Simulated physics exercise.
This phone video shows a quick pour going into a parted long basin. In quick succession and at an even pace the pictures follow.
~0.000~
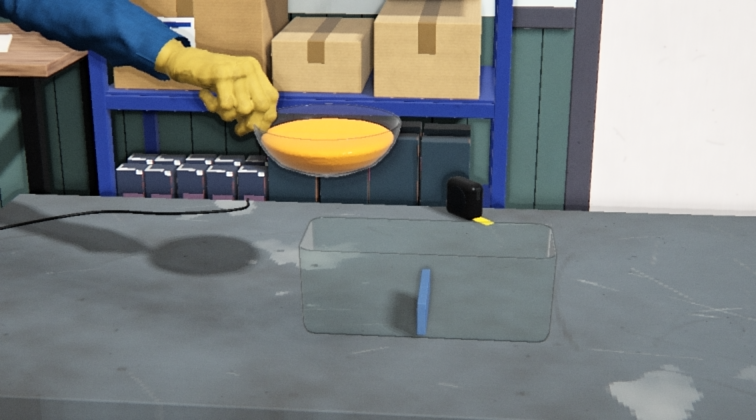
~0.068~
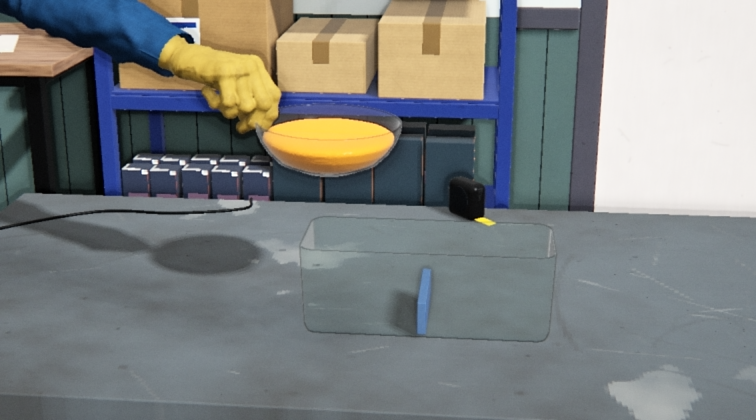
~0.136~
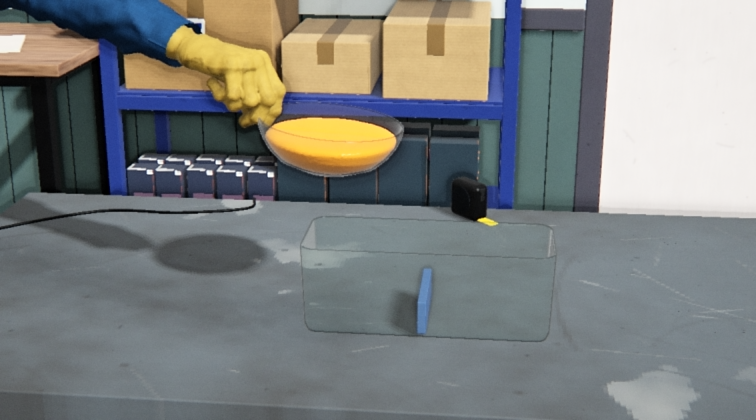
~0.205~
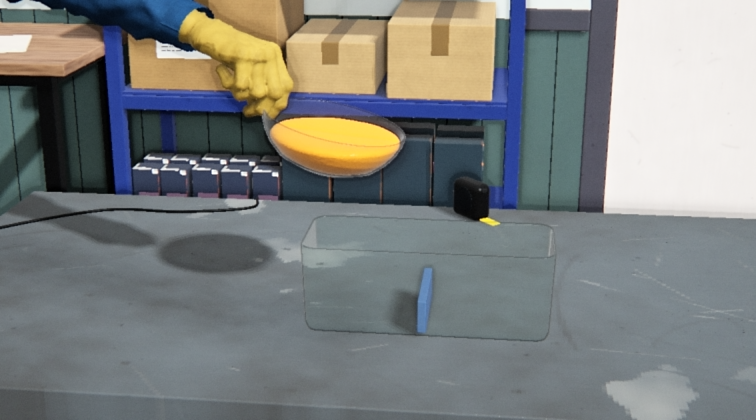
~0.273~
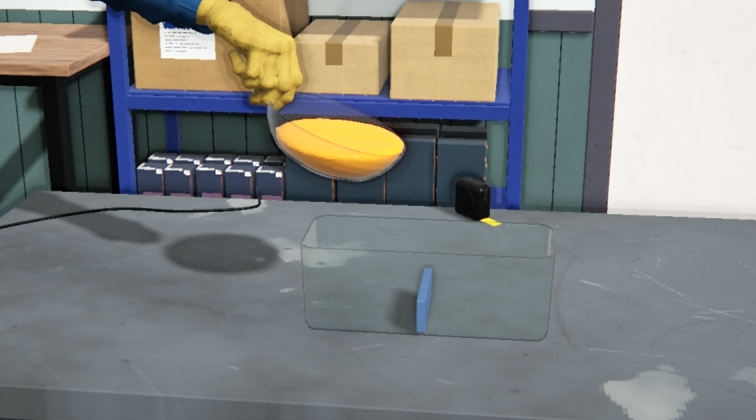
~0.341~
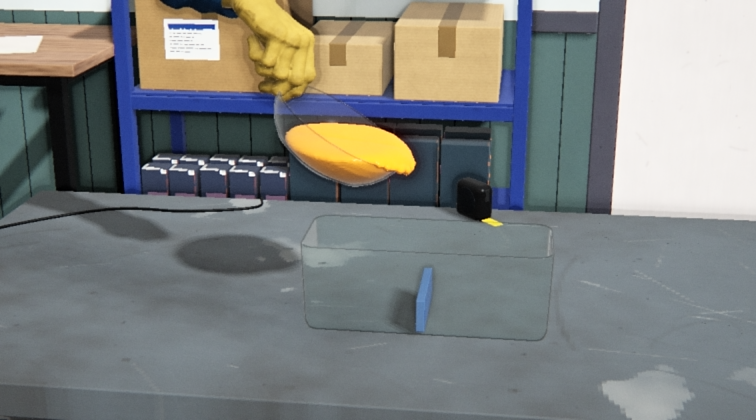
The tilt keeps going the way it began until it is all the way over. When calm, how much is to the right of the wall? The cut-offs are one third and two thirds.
Midrange share.
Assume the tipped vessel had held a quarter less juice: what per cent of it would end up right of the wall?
Estimated share: Close to 55 per cent.
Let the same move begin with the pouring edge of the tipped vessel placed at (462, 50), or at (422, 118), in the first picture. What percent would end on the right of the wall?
Around 75 percent first, around 75 percent second.
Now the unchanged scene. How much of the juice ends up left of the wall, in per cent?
That works out to roughly 35 percent.
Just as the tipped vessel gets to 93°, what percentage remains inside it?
It still holds around 5 per cent there.
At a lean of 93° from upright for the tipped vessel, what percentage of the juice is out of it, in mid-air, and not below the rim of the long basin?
I'd put it at roughly 10 percent of it.
By 0.68 s the tilt is 93° and 3 per cent is still to pour, 25 is left of the wall and 58 right of it.
By 0.93 s the tilt is 116° and 0 per cent is still to pour, 35 is left of the wall and 58 right of it.
By 1.19 s the tilt is 117° and 0 per cent is still to pour, 35 is left of the wall and 58 right of it.
By 1.47 s the tilt is 117° and 0 per cent is still to pour, 35 is left of the wall and 58 right of it.
At rest 35 per cent lies left of the wall, 58 right of it and 7 outside.
